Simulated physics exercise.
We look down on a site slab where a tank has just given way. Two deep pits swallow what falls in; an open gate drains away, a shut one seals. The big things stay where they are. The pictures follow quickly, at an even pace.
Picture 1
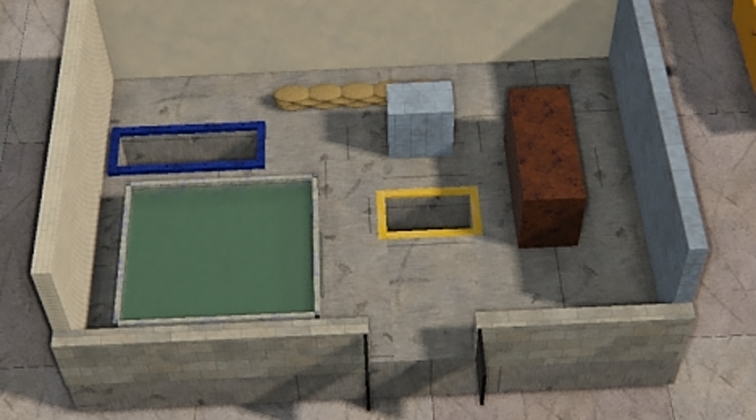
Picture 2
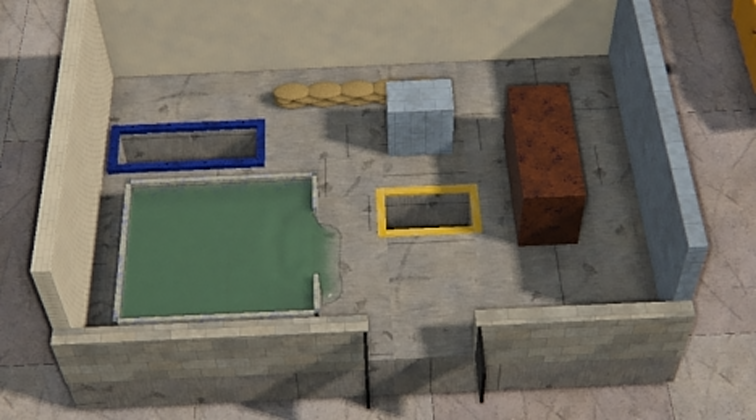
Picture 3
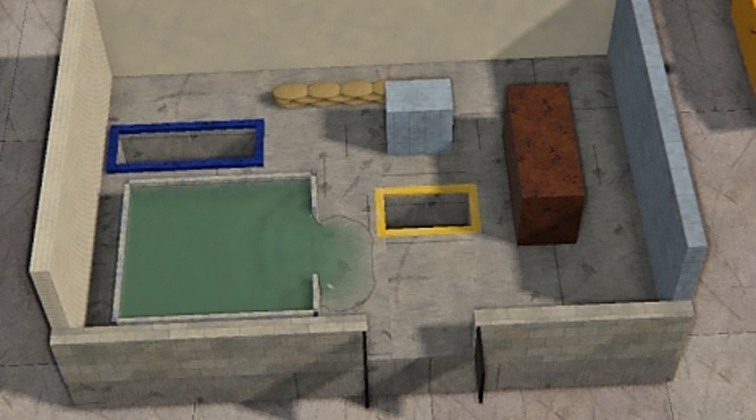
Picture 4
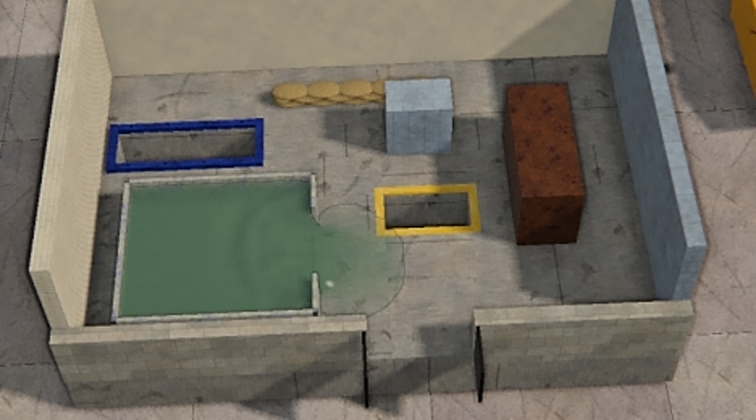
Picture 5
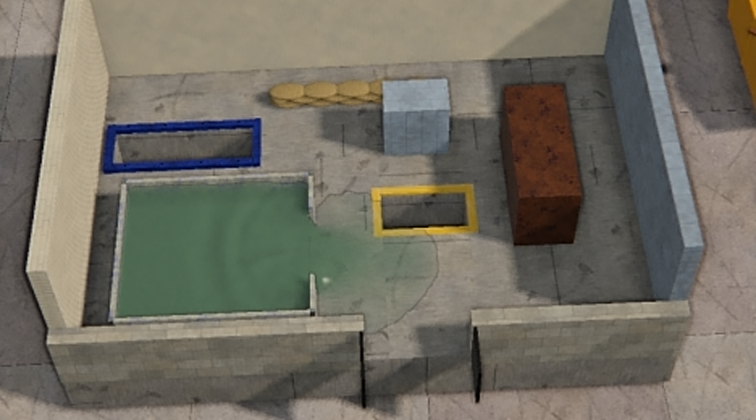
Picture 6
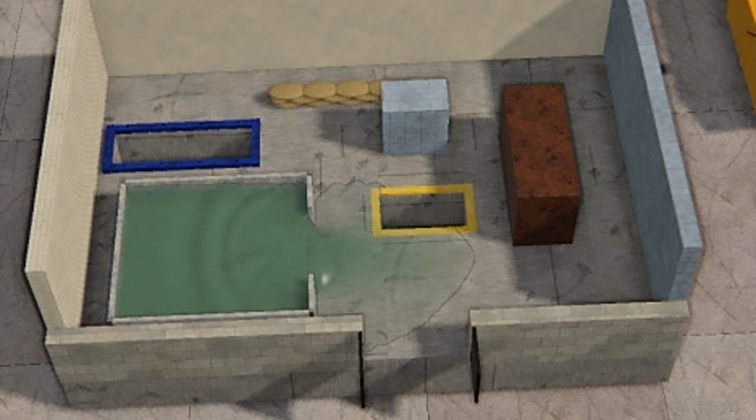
The video shows a walled slab with blue- and yellow-rimmed pits, a grey block and a rust-coloured block, where a tank of green water opens on its right side and water spreads rightward across the floor, around the yellow rim.
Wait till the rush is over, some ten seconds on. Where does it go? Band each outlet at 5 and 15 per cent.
The gate takes from 5 to 15 %; the blue pit takes less than 5 %; the yellow pit takes more than 15 %.
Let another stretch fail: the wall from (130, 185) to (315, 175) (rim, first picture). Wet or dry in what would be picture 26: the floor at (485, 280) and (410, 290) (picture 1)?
In that order: Dry, dry.
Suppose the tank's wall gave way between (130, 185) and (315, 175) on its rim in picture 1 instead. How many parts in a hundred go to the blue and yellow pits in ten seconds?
Roughly, in per cent: Blue 35, yellow 6.
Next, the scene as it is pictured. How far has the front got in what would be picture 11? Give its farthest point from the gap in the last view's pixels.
Roughly at (601, 267).
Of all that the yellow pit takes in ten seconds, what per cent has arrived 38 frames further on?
Roughly 75 per cent.
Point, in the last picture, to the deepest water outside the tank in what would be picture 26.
Around (607, 299).
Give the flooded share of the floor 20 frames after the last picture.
Roughly 40 per cent.
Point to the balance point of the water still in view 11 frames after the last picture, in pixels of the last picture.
Around (274, 265).
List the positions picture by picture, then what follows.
The tank at (220, 250) is whole and still, in the first picture.
The front is at (328, 298), out from the gap at (315, 256), in the second picture.
The front is at (366, 289), out from the gap at (314, 258), in the third picture.
Water pours out at (314, 257) and has run to (392, 232), in the fourth picture.
The front is at (431, 272), out from the gap at (311, 257), in the fifth picture.
The front is at (467, 263), out from the gap at (310, 257), in the sixth picture.
A moment on, water covers 25 % of the floor; the gate 0 %, the blue pit 0 %, the yellow pit 3 %.
Next, water covers 35 % of the floor; the gate 1 %, the blue pit 0 %, the yellow pit 6 %.
Then, water covers 40 % of the floor; the gate 3 %, the blue pit 0 %, the yellow pit 11 %.
Later, water covers 55 % of the floor; the gate 5 %, the blue pit 0 %, the yellow pit 18 %.
In the end, water covers 70 % of the floor; the gate 8 %, the blue pit 0 %, the yellow pit 24 %.
